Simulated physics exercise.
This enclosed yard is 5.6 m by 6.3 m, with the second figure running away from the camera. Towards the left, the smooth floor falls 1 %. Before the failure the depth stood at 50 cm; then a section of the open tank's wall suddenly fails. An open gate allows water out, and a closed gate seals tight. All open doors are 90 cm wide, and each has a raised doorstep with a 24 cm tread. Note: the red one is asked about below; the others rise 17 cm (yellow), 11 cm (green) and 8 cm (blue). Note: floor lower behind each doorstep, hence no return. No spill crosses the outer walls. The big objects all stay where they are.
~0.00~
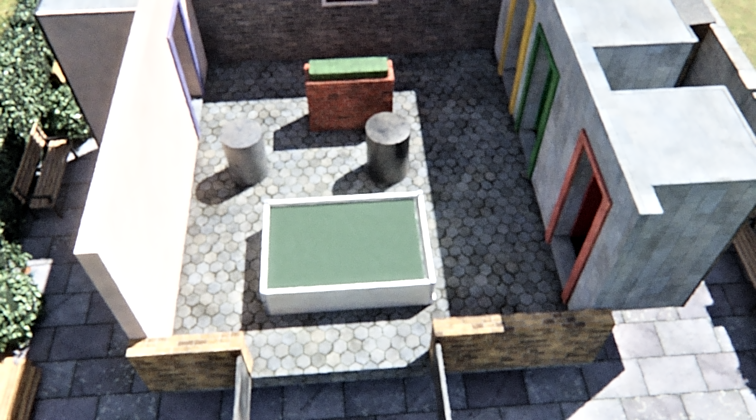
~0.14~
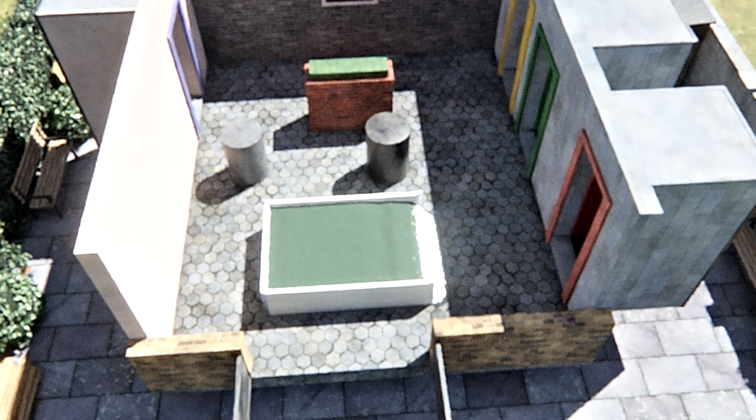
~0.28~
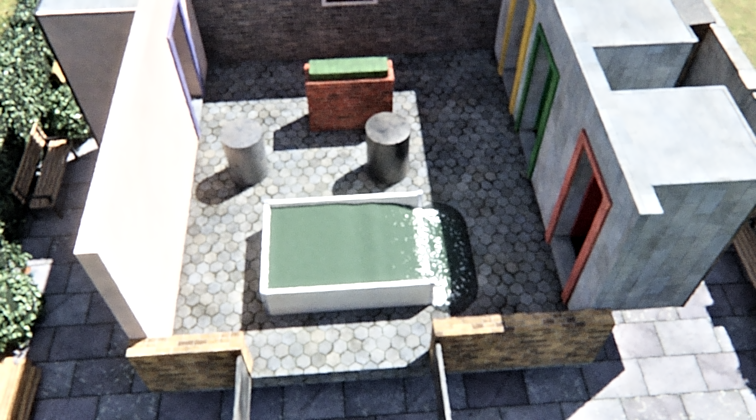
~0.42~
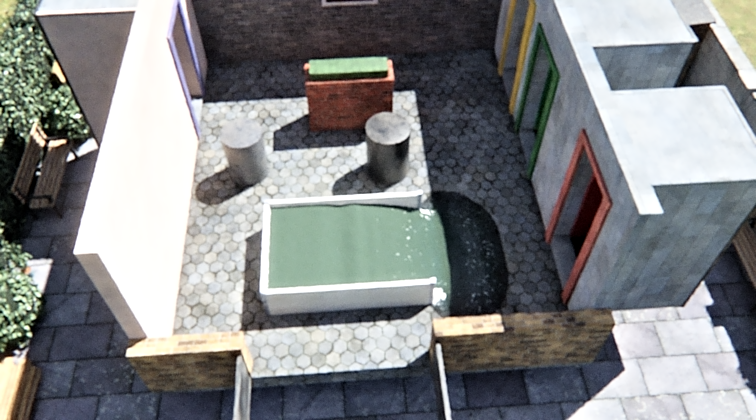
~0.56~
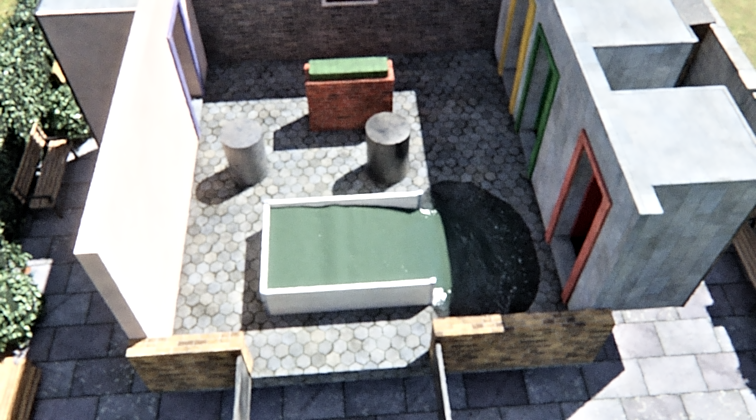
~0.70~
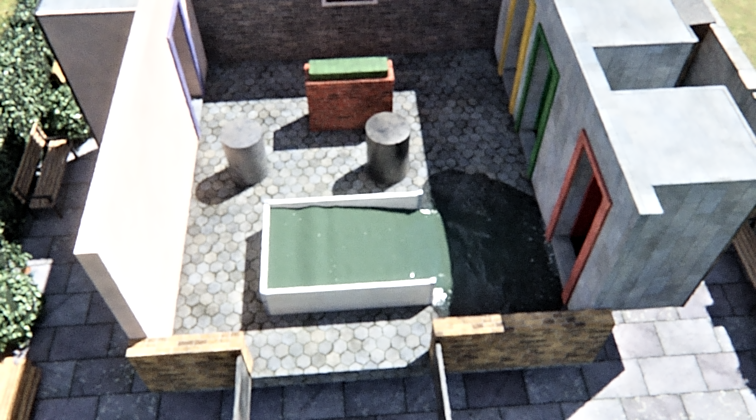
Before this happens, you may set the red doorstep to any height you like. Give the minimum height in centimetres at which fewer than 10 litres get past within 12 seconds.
25 cm.
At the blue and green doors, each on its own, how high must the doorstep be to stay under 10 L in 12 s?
Some 8.0 cm for blue, some 8.5 cm for green.
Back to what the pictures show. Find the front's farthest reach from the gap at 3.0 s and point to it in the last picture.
Close to pixel (495, 54).
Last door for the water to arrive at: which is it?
Last: Blue.
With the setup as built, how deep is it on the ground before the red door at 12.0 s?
About 2.0 centimetres.
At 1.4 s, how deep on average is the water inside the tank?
Around 31 cm deep on average.
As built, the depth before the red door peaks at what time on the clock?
About 2.4 seconds.
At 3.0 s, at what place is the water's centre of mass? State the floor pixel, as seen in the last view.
Centre of mass: About (456, 239) px.
After 1.4 s water covers 20 % of the floor, deepest (30 cm) near (576, 337); 27 cm at the red door, 2 litres in over its 24 cm doorstep.
After 3.0 s water covers 35 % of the floor, deepest (26 cm) near (576, 337); 23 cm at the red door, 15 litres in over its 24 cm doorstep.
After 12.0 s water covers 95 % of the floor, deepest (9 cm) near (204, 102); 2 cm at the red door, 16 litres in over its 24 cm doorstep.
At the red door as built, the water arrived by 0.7 s and peaked near 29 cm at 2.4 s.
Run again over the same 12 s with other heights there, 30 litres in over 22 cm, 1 litre over 29.5 cm. The limit of 10 litres is kept from about 25 cm up.
